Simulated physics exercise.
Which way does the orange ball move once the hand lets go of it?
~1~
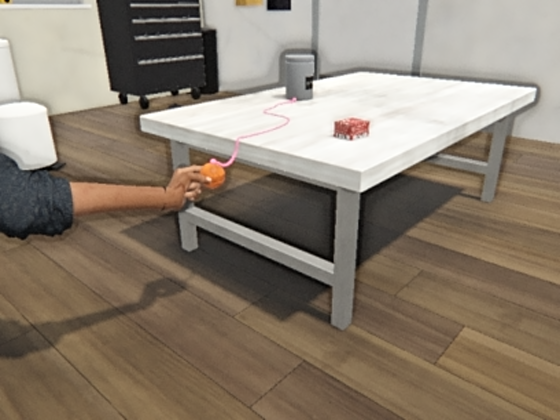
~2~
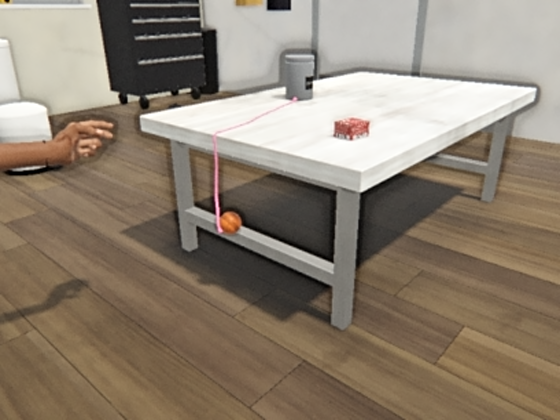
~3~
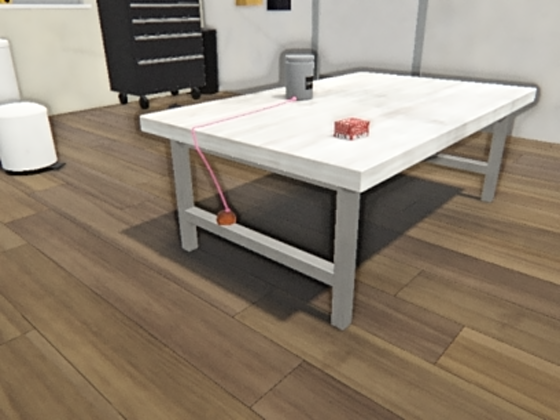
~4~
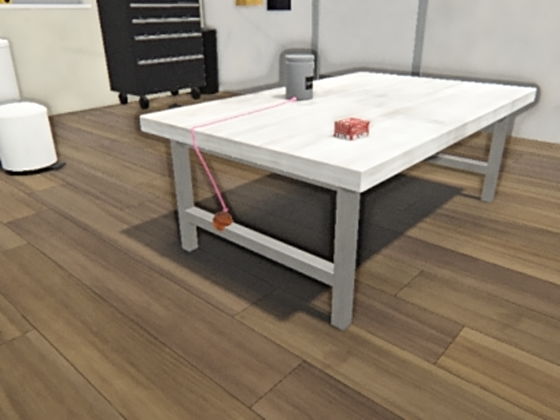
The orange ball moves down, dropping below the edge of the tabletop on its pink string.
Orange ball on a pink string dropping from a hand beside a white workbench and ending up hanging below the tabletop edge.
